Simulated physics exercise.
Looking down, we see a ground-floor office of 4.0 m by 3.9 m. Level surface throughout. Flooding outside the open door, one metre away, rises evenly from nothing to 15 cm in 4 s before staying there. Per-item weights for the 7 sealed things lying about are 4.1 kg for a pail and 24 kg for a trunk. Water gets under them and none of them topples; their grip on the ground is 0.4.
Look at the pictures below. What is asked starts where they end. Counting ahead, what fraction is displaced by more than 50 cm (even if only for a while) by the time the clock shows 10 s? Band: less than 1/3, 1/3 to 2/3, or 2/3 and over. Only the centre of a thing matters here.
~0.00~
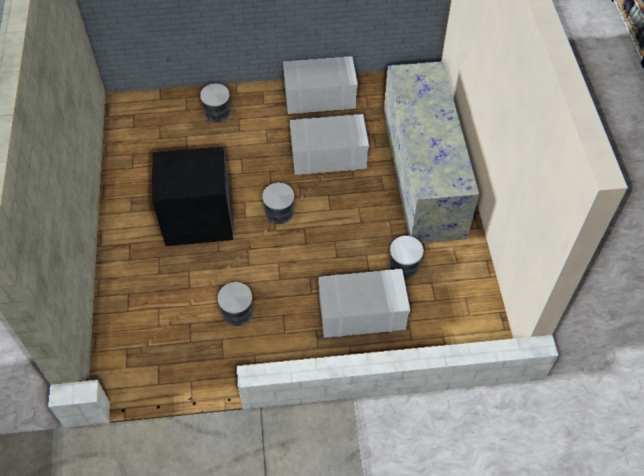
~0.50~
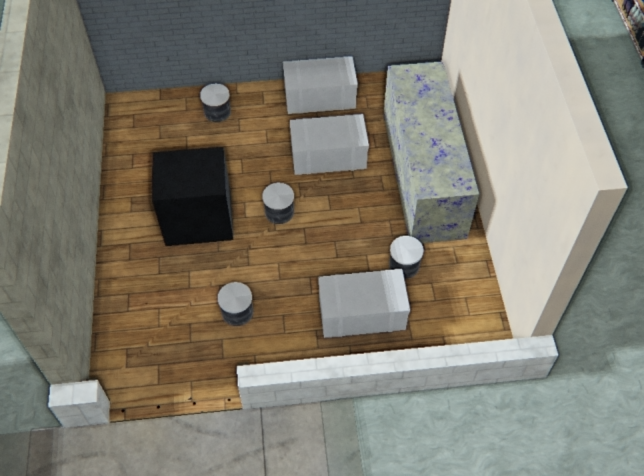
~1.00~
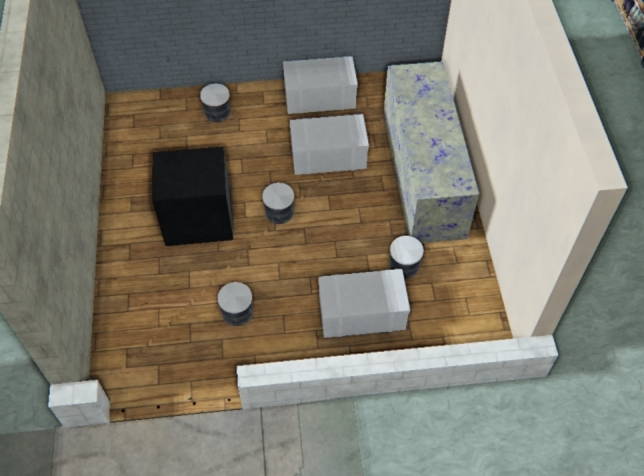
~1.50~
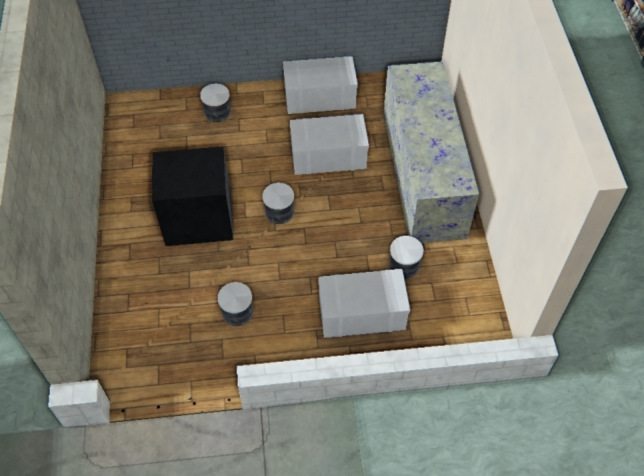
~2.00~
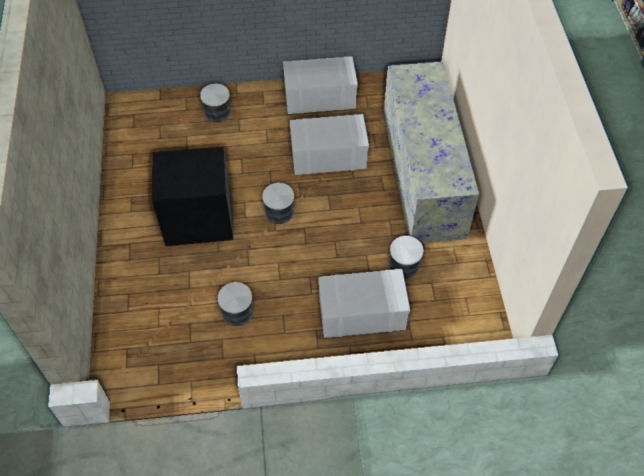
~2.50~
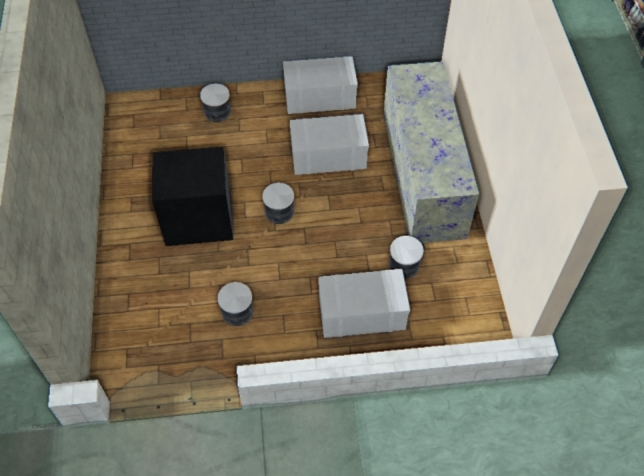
Band: Less than 1/3.
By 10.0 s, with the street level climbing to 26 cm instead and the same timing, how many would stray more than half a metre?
I count 6 of them in that case.
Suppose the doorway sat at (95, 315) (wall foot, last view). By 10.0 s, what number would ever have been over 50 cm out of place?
In that case the number is 2.
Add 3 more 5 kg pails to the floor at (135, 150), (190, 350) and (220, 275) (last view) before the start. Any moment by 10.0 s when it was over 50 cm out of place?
Well, it goes above, above, above.
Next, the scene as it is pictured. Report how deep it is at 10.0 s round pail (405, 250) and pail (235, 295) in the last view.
Close to 3 and 6 centimetres.
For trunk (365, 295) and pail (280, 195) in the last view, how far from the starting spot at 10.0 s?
The first is 0 cm from its start, the second 40 cm.
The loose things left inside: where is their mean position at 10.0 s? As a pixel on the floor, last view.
Near (342, 200).
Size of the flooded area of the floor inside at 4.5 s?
At that time the wet patch spans about 3.5 m2.
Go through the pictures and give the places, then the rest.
The first picture shows a pail at (278, 195), on the bottom; a pail at (215, 94) rests on the ground; 0.0 m2 under water; 0 of 7 have shifted.
The second picture shows a pail at (278, 195), on the bottom; a pail at (215, 94) rests on the ground; 0.0 m2 under water; 0 of 7 have shifted.
The third picture shows a pail at (278, 195) rests on the ground; a pail at (215, 94) rests on the ground; water covers 0.0 m2; 0 of 7 have shifted.
The fourth picture shows a pail at (278, 195) rests on the ground; a pail at (215, 94) rests on the ground; 0.0 m2 under water; 0 of 7 have shifted.
The fifth picture shows a pail at (278, 195) rests on the ground; a pail at (215, 94) rests on the ground; water covers 0.0 m2; 0 of 7 have shifted.
The sixth picture shows a pail at (278, 195), on the bottom; a pail at (215, 94), on the bottom; 0.2 m2 under water; 0 of 7 have shifted.
After 3.5 s 0 of 7 are over 50 cm from their spots; 0 afloat.
After 4.5 s 0 of 7 are over 50 cm from their spots; 0 afloat.
After 7.0 s 1 of 7 are over 50 cm from their spots; 0 afloat.
After 10.0 s 2 of 7 are over 50 cm from their spots, and 2 have been at some point; 3 afloat.
